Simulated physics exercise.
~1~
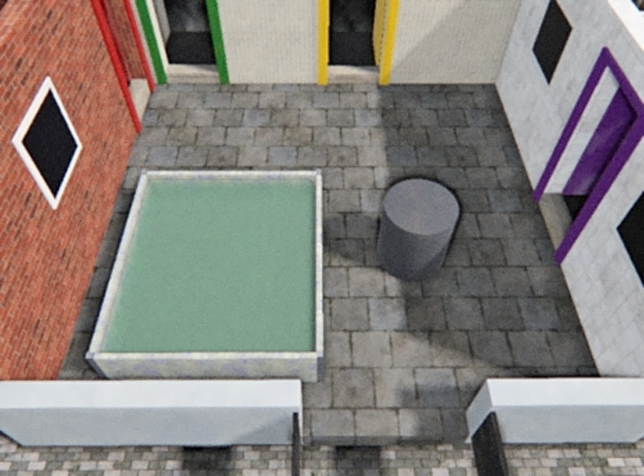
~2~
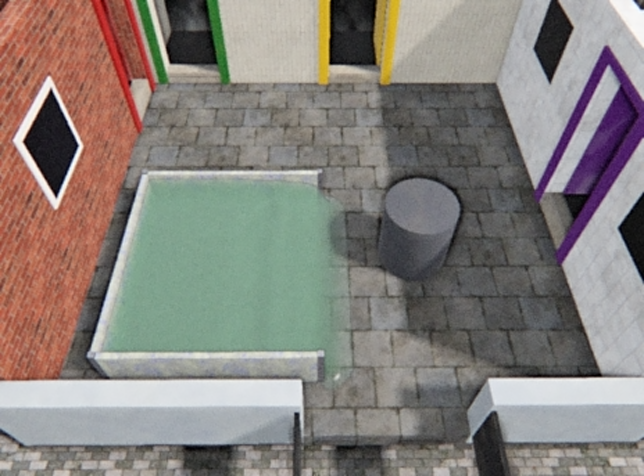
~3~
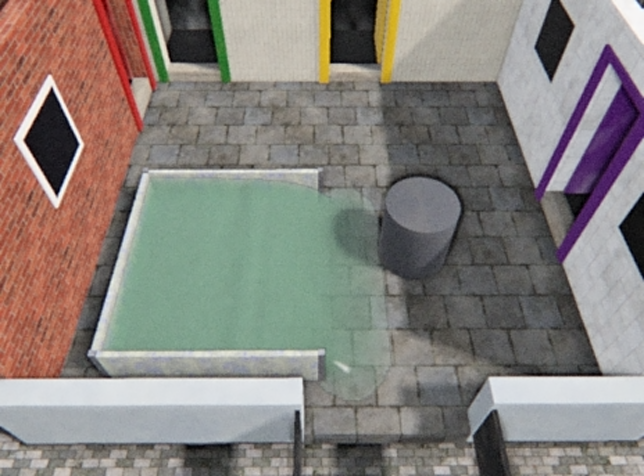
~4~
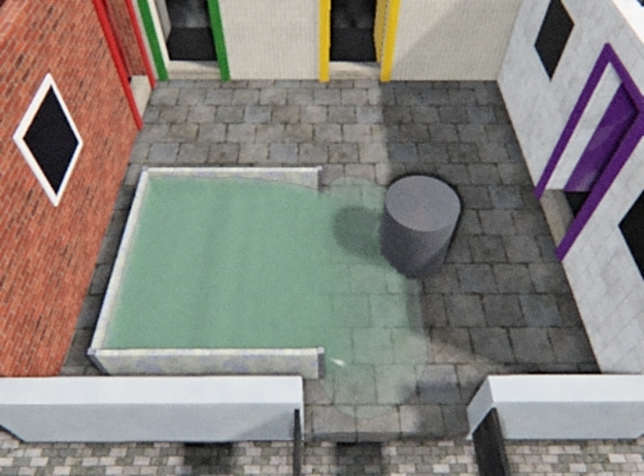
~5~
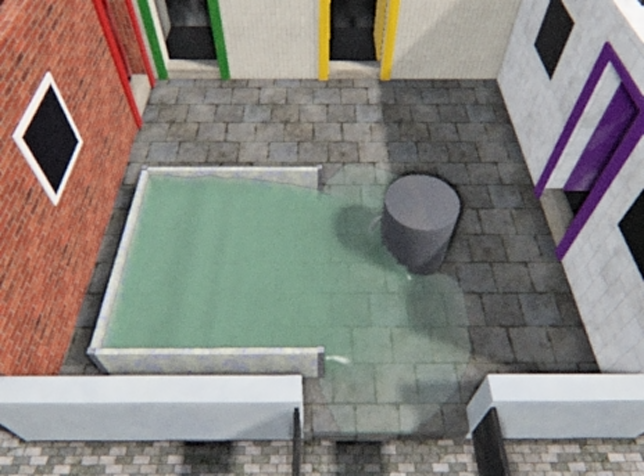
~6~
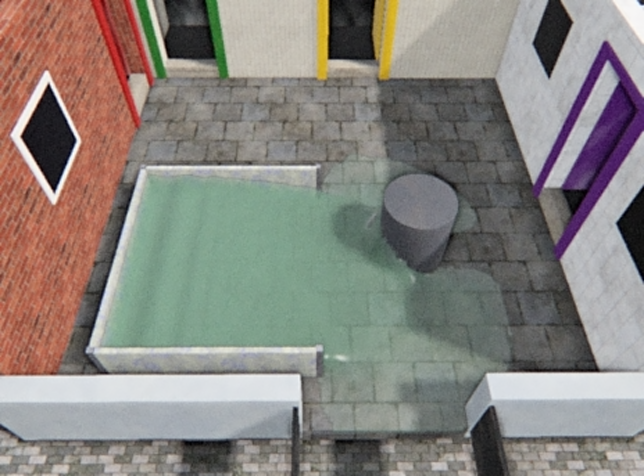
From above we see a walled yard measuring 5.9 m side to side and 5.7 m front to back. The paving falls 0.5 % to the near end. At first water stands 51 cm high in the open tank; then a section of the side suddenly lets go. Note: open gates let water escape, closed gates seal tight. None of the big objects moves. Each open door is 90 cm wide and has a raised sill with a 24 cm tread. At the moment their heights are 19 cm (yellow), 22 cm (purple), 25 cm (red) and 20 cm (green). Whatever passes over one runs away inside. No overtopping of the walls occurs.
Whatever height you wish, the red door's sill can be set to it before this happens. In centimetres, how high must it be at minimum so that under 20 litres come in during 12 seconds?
At least 13 cm or so.
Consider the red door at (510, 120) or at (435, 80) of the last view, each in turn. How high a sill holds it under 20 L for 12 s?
About 14.0 cm, then about 16 cm.
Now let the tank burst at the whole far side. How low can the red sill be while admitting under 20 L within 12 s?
About 25 cm.
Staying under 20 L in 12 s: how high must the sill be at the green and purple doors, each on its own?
Some 8.5 cm for green, some 10.0 cm for purple.
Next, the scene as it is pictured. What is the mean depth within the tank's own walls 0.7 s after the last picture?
Averaged depth comes out at about 31 cm.
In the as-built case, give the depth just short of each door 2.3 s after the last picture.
Yellow door 6 cm, purple door 17 cm, red door 0 cm, green door 0 cm.
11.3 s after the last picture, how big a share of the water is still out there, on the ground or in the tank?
Close to 76 per cent is still present.
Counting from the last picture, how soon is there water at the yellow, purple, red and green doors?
Door yellow: 2.2 seconds; door purple: 0.4 seconds; door red: 5.5 seconds; door green: 5.0 seconds.
Then, 0.7 s after the last picture water covers 40 % of the floor, deepest (36 cm) near (366, 252); it has not reached the red door.
Then, 2.3 s after the last picture water covers 55 % of the floor, deepest (32 cm) near (600, 405); it has not reached the red door.
Then, 11.3 s after the last picture water covers 95 % of the floor, deepest (16 cm) near (48, 408); 10 cm at the red door, 0 litres in over its 25 cm sill.
At the red door as built, the water peaked near 19 cm, 5.9 s after the last picture.
Run again over the same 12 s with other heights there, 37 litres in over 11 cm, 10 litres over 14.5 cm. The limit of 20 litres is kept from about 13 cm up.
